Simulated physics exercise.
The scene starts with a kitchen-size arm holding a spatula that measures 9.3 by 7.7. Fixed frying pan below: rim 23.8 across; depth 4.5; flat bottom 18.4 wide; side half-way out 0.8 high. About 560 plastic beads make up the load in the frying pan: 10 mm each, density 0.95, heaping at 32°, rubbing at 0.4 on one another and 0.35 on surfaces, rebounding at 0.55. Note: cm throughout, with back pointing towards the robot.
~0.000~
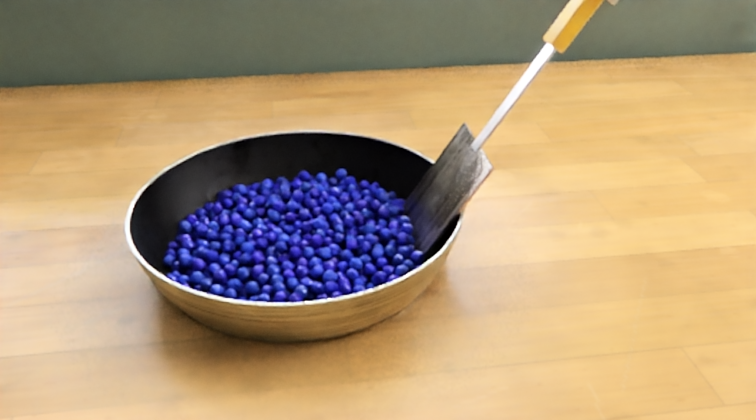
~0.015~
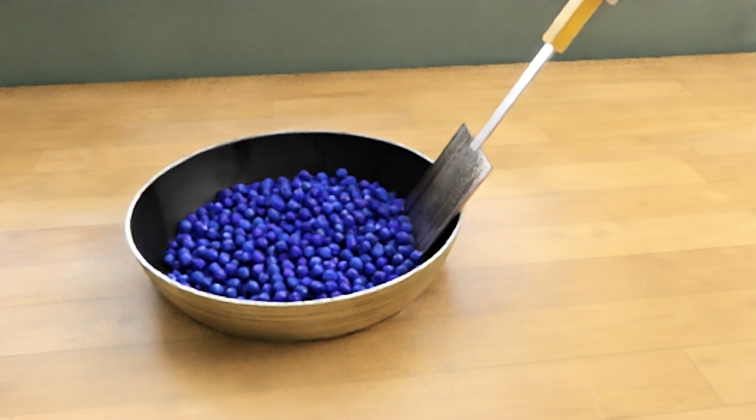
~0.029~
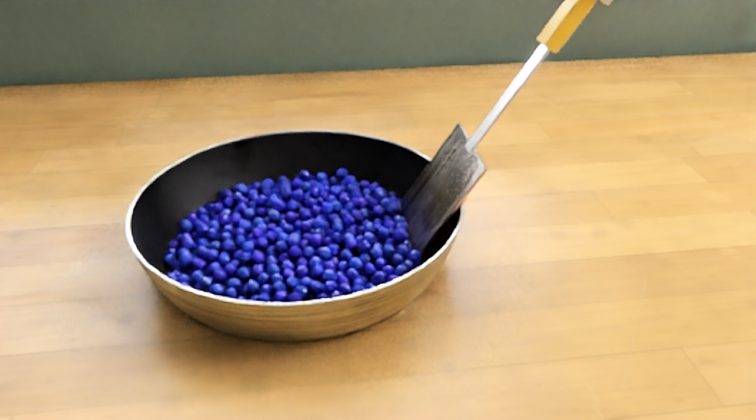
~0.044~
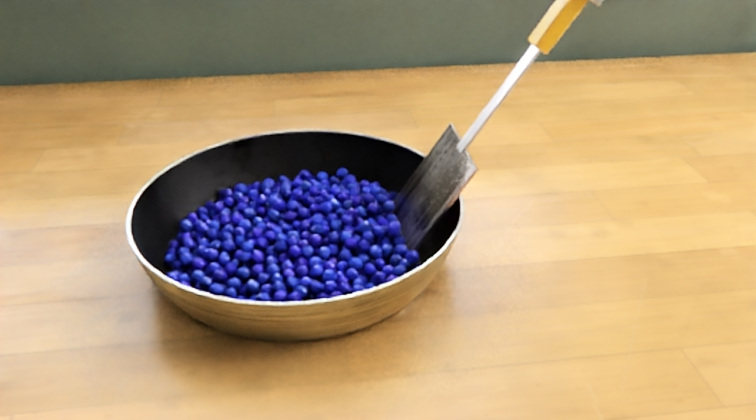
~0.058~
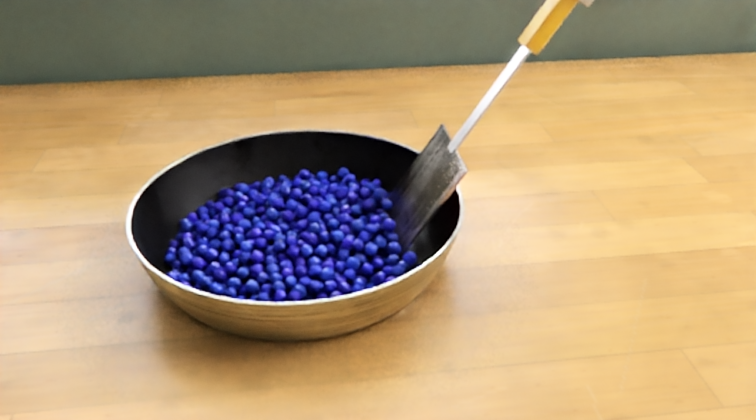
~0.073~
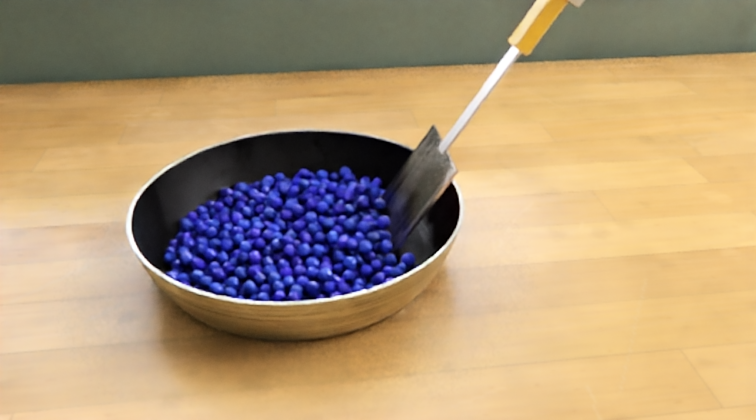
A flat metal spatula with a yellow handle slid slowly leftward along the right side of a black frying pan, nudging into a pile of small blue beads, which barely shifted.
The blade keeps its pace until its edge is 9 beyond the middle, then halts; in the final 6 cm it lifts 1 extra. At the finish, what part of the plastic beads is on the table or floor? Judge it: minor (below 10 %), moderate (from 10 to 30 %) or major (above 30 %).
My judgement: Minor.
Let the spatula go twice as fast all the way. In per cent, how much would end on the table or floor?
Around 20 per cent would finish on the table or floor.
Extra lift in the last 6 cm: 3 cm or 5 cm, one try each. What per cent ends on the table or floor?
About 5 and 5 per cent.
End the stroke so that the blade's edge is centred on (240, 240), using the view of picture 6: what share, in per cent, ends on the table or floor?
Approximately 0 per cent, I reckon.
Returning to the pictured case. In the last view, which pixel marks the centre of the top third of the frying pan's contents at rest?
It is centred near (179, 224) in the last view.
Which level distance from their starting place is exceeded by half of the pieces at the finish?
Somewhere around 3 centimetres, I'd say.
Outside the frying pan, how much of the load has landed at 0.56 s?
It comes to some 5 in a hundred.
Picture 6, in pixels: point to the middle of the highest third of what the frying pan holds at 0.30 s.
It is centred at roughly (203, 227).
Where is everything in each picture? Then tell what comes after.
The first picture shows the spatula top edge at (478, 144), sloping 57°; upper third of the load around (308, 230), from x 170 to 420, top at y 175; 563 in the frying pan.
The second picture shows the spatula top edge at (477, 144), sloping 57°; upper third of the load around (309, 230), from x 170 to 420, top at y 175.
The third picture shows the spatula top edge at (472, 144), sloping 57°; upper third of the load around (316, 229), from x 170 to 420, top at y 175.
The fourth picture shows the spatula top edge at (464, 145), sloping 57°; upper third of the load around (317, 228), from x 170 to 420, top at y 175.
The fifth picture shows the spatula top edge at (454, 146), sloping 57°; upper third of the load around (316, 228), from x 170 to 420, top at y 175.
The sixth picture shows the spatula top edge at (445, 146), sloping 57°; upper third of the load around (313, 228), from x 170 to 420, top at y 170; 563 in the frying pan.
After 0.19 s, sloping 57°, highest piece 4 above the table; 563 in the frying pan.
After 0.30 s, sloping 57°, highest piece 5 above the table; 563 in the frying pan.
After 0.56 s, sloping 57°, highest piece 6 above the table; 527 in the frying pan, 32 on the table or floor, 4 on the blade or in flight.
After 1.61 s, sloping 57°, highest piece 5 above the table; 527 in the frying pan, 36 on the table or floor.
In the end, 527 in the frying pan, 36 on the table or floor. That is 6 % on the table or floor.
